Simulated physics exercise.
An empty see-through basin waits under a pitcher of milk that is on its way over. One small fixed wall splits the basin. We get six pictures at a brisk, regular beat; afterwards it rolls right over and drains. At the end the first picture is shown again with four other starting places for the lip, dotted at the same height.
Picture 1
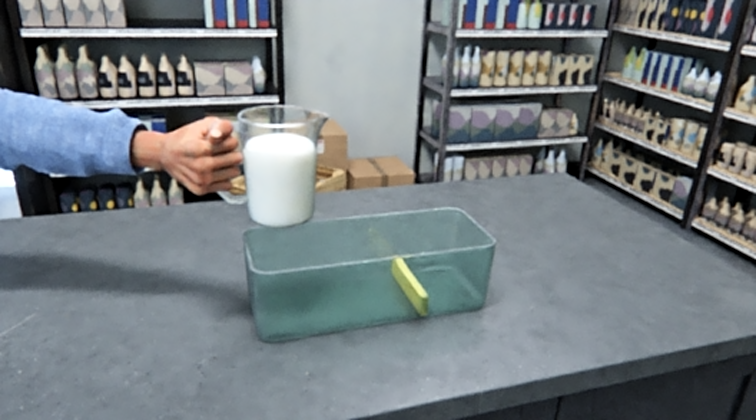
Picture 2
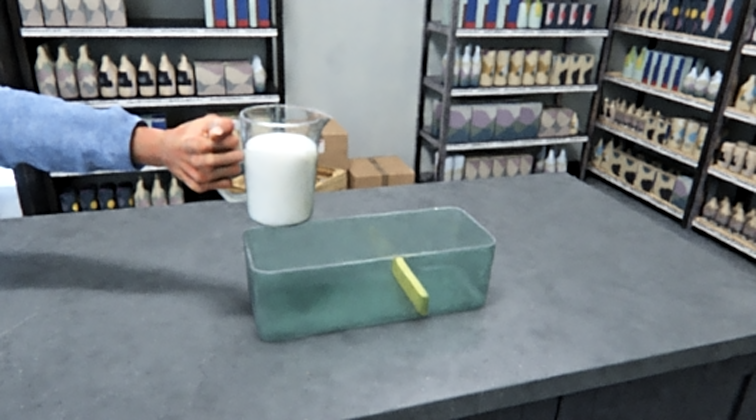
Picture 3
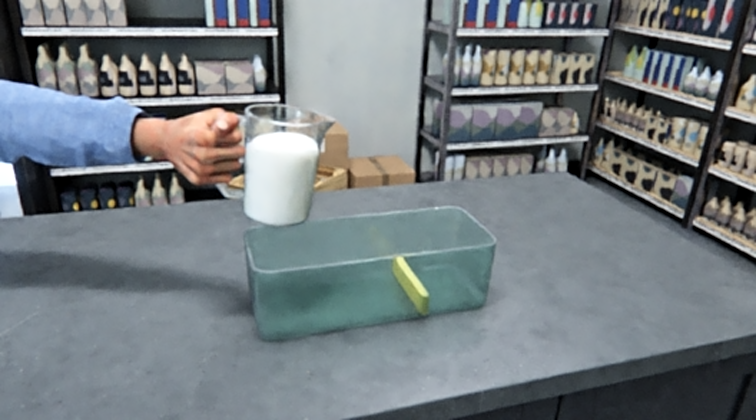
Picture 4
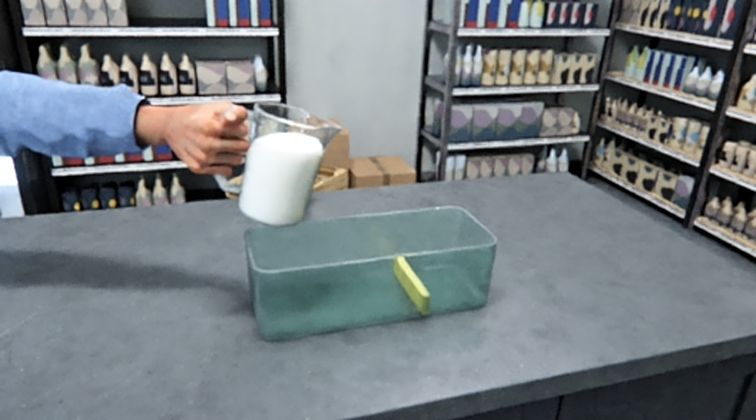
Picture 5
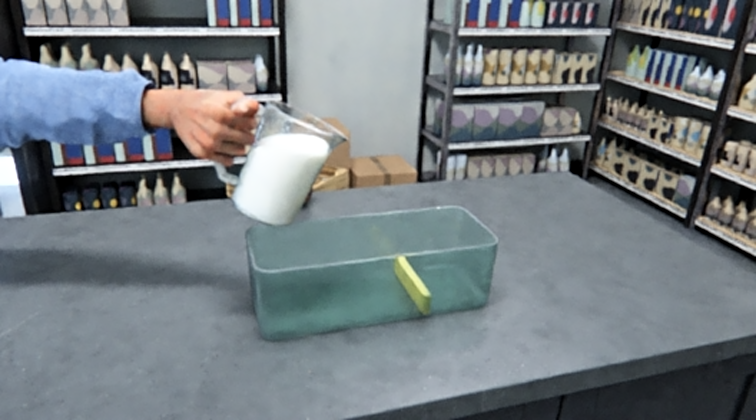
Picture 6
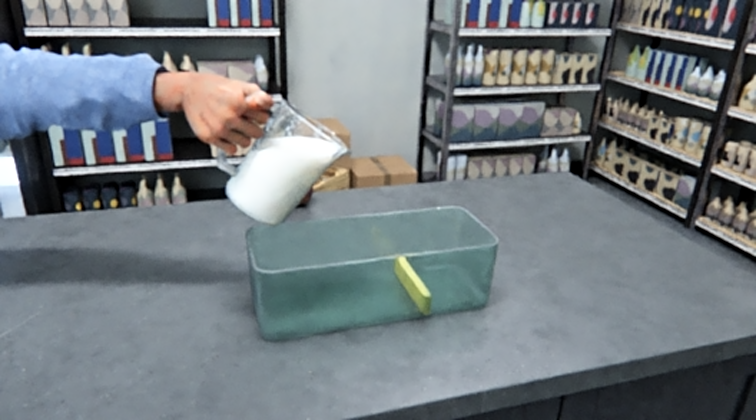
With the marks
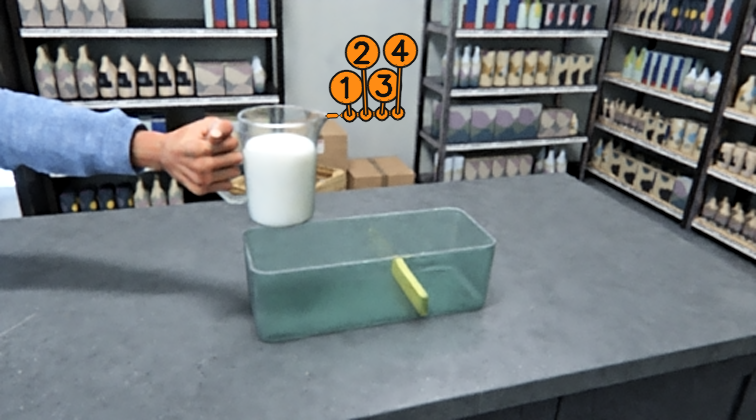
In this clip, a hand holds a clear pitcher of milk upright above an empty see-through basin with a yellow-green divider on a gray counter, then gradually tilts the pitcher to the right, with no milk leaving it.
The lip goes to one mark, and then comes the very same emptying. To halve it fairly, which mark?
Choose 2.
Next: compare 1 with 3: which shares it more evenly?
Place 3.
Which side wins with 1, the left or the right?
The left one.
On the marked copy, 1 at (349, 115); 2 at (365, 114); 3 at (381, 113); 4 at (397, 112).
For place 1, about 91 % ends left of the wall and 7 % right of it.
For place 2, about 52 % ends left of the wall and 48 % right of it.
For place 3, about 25 % ends left of the wall and 74 % right of it.
For place 4, about 24 % ends left of the wall and 74 % right of it.
